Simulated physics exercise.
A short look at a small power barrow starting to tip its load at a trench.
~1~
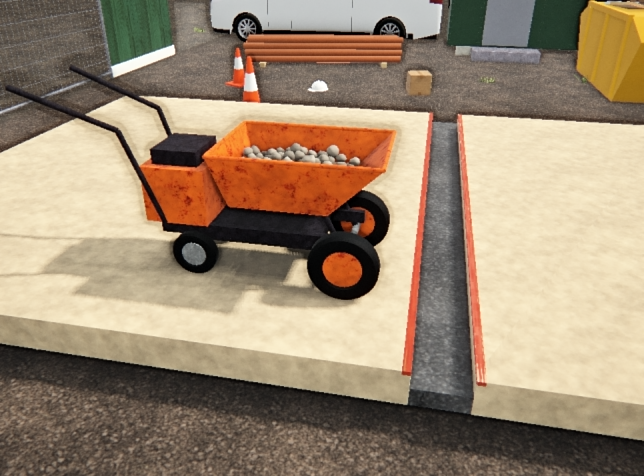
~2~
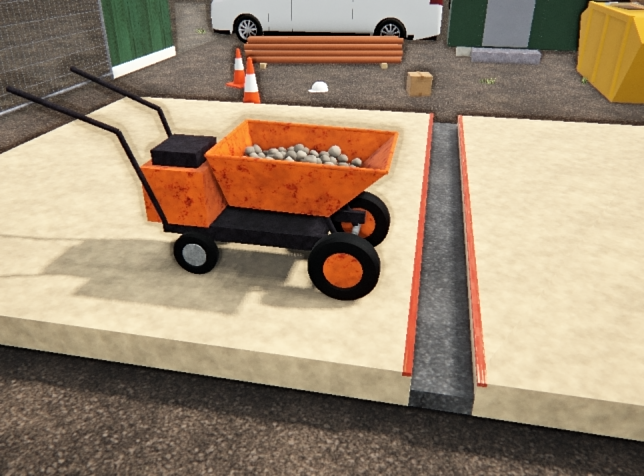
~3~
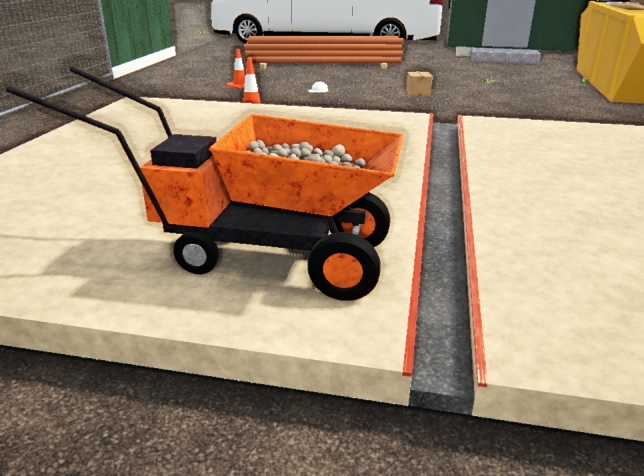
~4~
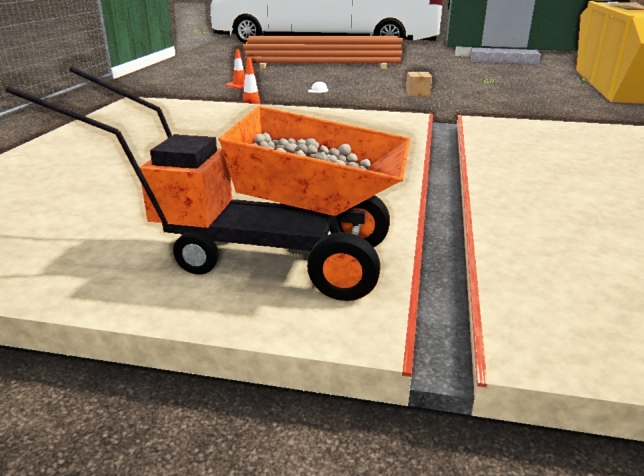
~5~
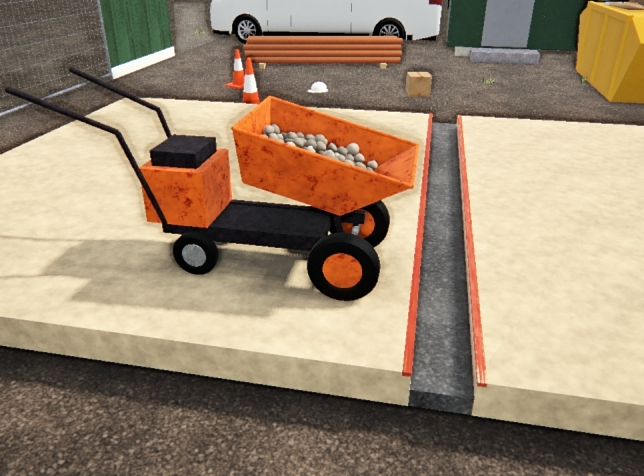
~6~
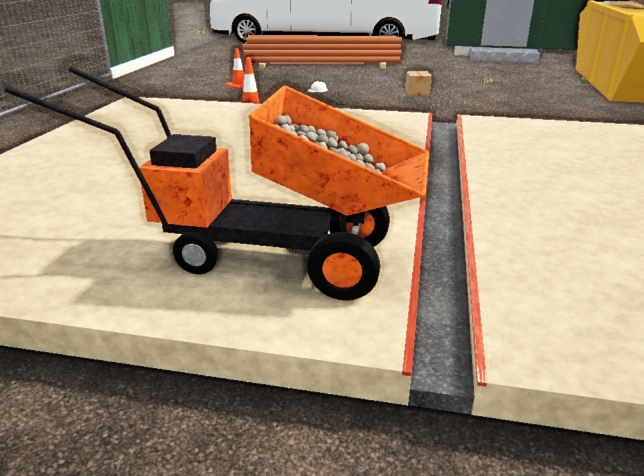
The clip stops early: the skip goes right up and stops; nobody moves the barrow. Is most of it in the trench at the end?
The trench takes only the smaller part.
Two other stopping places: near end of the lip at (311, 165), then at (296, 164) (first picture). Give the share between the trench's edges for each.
The first gives 70 %, the second 60 %.
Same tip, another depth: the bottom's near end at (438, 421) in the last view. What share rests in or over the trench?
It comes to 30 per cent or so.
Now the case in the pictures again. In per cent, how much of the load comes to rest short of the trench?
Close to 0 per cent.
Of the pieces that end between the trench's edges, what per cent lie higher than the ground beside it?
Roughly 15 in a hundred.
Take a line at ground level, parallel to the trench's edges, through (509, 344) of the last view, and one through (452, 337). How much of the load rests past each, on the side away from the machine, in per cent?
First some 50, then 90 per cent.
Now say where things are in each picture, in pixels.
In the first frame, lip of the skip at (384, 171), level; top of the load at (288, 163), river pebbles; first edge of the trench at (410, 331); far edge at (479, 340), the trench over half as wide as the skip, and shallow for its width.
In the second frame, lip of the skip at (386, 173), tipped barely; top of the load at (289, 163).
In the third frame, lip of the skip at (392, 175), tipped barely; top of the load at (290, 162).
In the fourth frame, lip of the skip at (401, 180), tipped a little; top of the load at (281, 155).
In the fifth frame, lip of the skip at (411, 187), tipped clearly; top of the load at (290, 149).
In the sixth frame, lip of the skip at (423, 196), tipped clearly; top of the load at (282, 141); first edge of the trench at (411, 331); far edge at (479, 340).
Soon, skip tipped steeply; all in the skip.
A while on, skip tipped right over; most in the skip; a small part in or heaped over the trench; a small part beyond it; a stray few falling.
Towards the end, skip tipped right over; a small part in the skip; about a quarter in or heaped over the trench; about two thirds beyond it.
Finally, skip tipped right over; a stray few in the skip; about a quarter in or heaped over the trench; most beyond it.
